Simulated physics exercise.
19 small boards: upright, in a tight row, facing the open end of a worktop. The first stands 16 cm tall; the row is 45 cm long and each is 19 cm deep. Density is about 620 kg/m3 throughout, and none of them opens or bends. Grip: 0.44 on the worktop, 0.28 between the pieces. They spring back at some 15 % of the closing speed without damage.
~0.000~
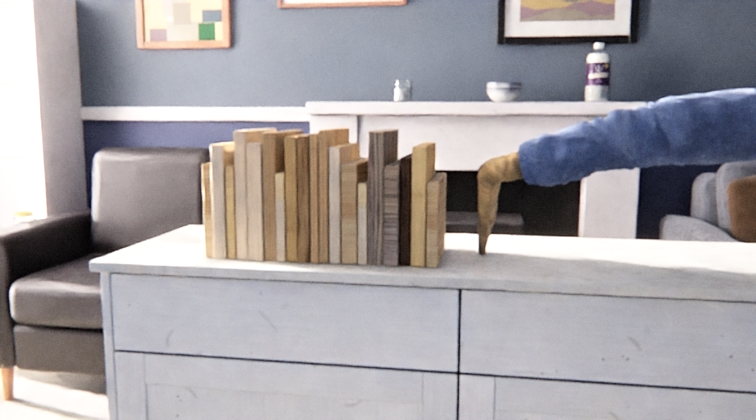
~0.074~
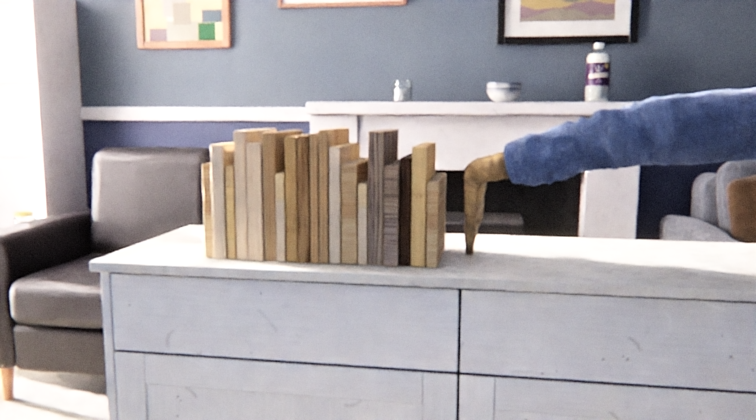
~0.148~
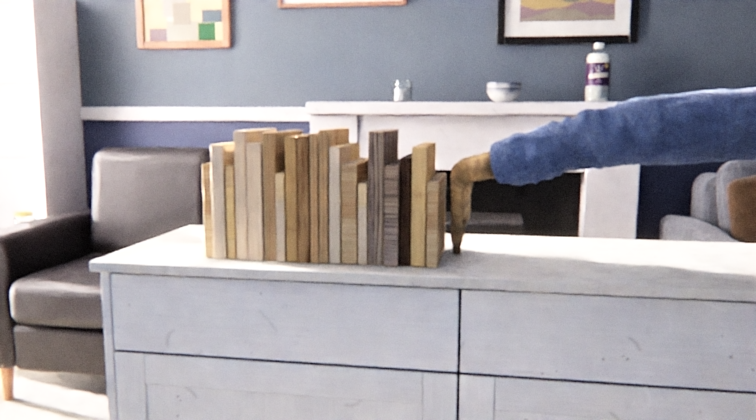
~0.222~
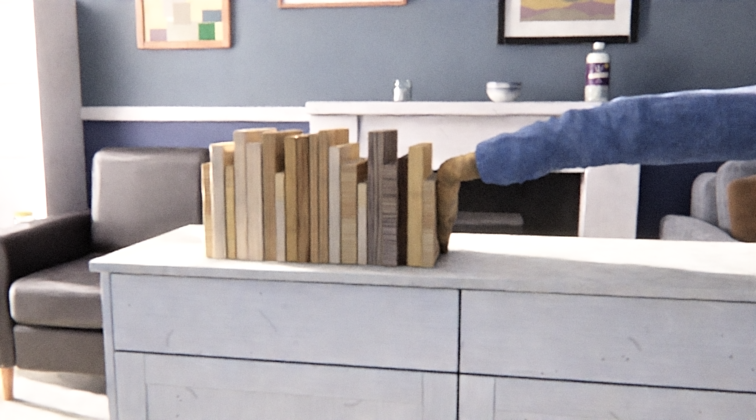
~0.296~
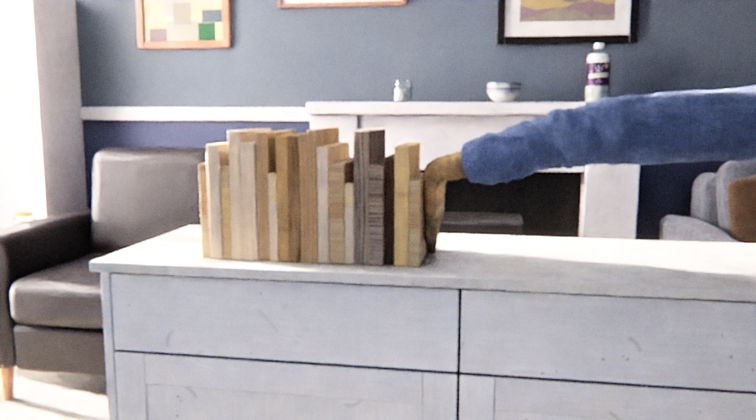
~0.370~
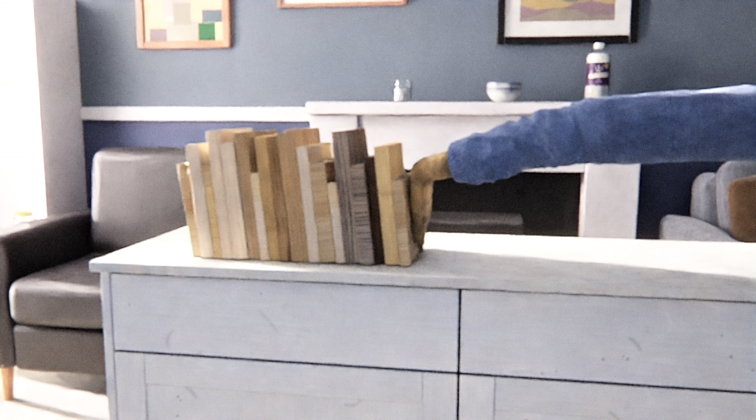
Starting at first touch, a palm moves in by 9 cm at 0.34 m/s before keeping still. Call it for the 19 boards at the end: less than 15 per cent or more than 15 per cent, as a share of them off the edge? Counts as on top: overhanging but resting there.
I call it under 15 per cent.
After 0.44 s, none of the 19 boards off the edge, 19 disturbed.
At rest (1.2 s), none of the 19 boards off the edge, 19 disturbed. That is 0 per cent.
